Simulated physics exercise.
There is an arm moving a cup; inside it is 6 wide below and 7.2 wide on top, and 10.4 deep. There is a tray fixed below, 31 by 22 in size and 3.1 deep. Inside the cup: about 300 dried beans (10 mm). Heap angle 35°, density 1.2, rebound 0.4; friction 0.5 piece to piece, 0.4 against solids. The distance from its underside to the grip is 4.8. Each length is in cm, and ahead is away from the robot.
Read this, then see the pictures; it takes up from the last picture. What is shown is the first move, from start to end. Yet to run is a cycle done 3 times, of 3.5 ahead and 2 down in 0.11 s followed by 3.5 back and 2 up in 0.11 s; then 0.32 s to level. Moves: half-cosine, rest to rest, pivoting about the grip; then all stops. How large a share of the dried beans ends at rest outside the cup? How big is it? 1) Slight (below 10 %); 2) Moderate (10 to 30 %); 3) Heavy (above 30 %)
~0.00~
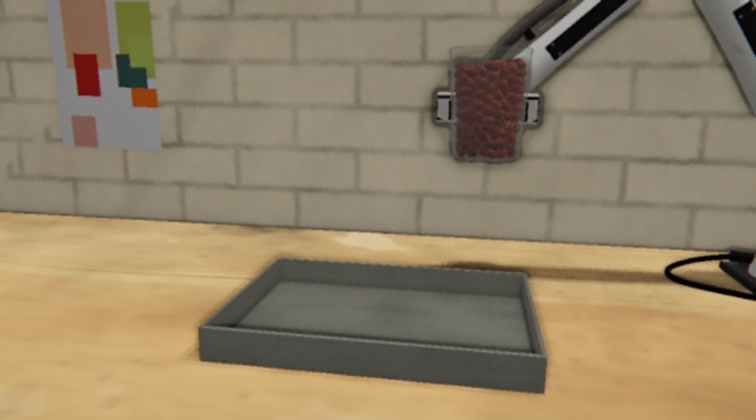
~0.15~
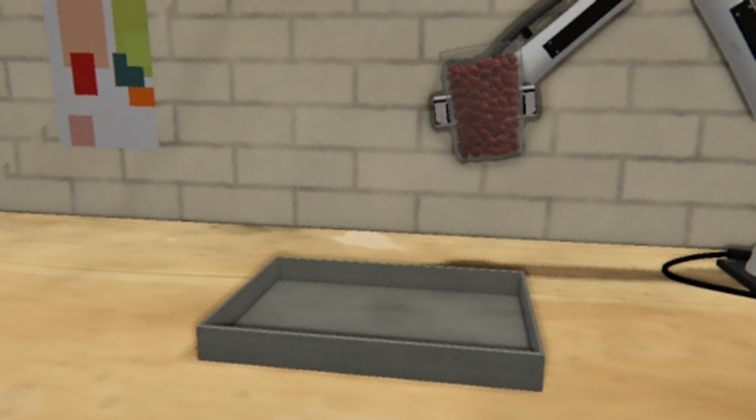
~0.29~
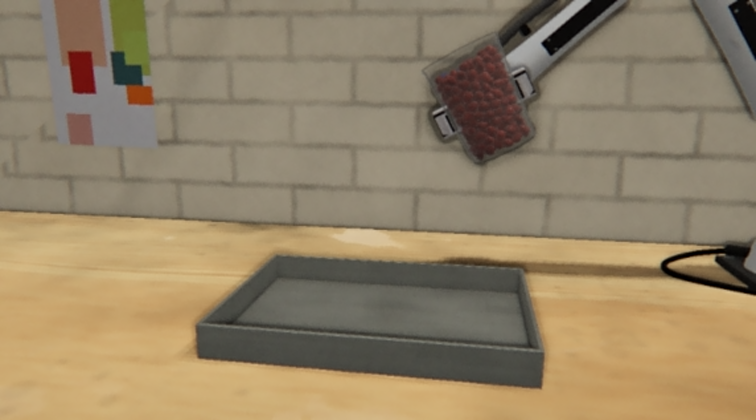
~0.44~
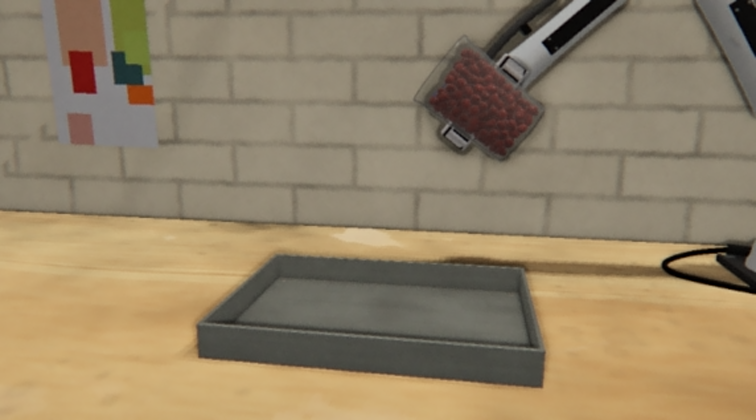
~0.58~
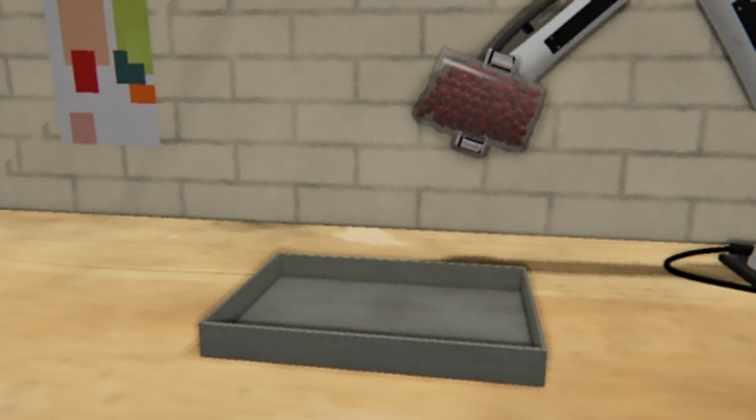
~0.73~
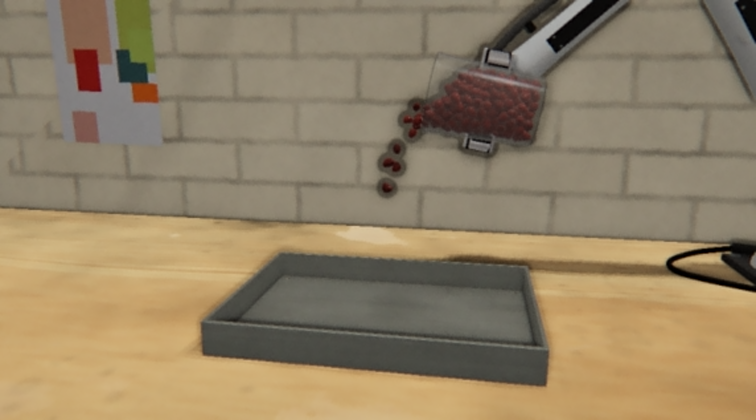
3, heavy (above 30 %).
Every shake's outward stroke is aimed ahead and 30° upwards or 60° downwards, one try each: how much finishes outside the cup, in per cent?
Result: Approx. 85 % and 20 %, one try each.
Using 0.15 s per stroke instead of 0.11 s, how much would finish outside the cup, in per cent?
It would come to roughly 30 %.
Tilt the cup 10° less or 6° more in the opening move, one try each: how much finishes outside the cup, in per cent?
About 25 and 60 %.
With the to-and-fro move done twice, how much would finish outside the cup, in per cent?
Estimate for that case: 35 %.
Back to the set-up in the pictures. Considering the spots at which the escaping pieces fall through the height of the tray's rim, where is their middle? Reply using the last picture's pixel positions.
I'd put it somewhere near (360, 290).
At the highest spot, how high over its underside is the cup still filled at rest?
7.5 cm.
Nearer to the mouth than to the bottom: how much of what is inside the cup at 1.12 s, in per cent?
Near 60 in a hundred.
After 1.12 s, tilted 80° forward, highest piece 24 above the table; 226 in the cup, 61 in the tray, 12 in flight or on a rim.
After 1.51 s, tilted 54° forward, highest piece 26 above the table; 162 in the cup, 120 in the tray, 17 in flight or on a rim.
After 1.91 s, level, highest piece 26 above the table; 162 in the cup, 137 in the tray.
After 2.96 s, level, highest piece 26 above the table; 162 in the cup, 137 in the tray.
At rest, 162 in the cup, 137 in the tray. That is 46 % outside the cup.
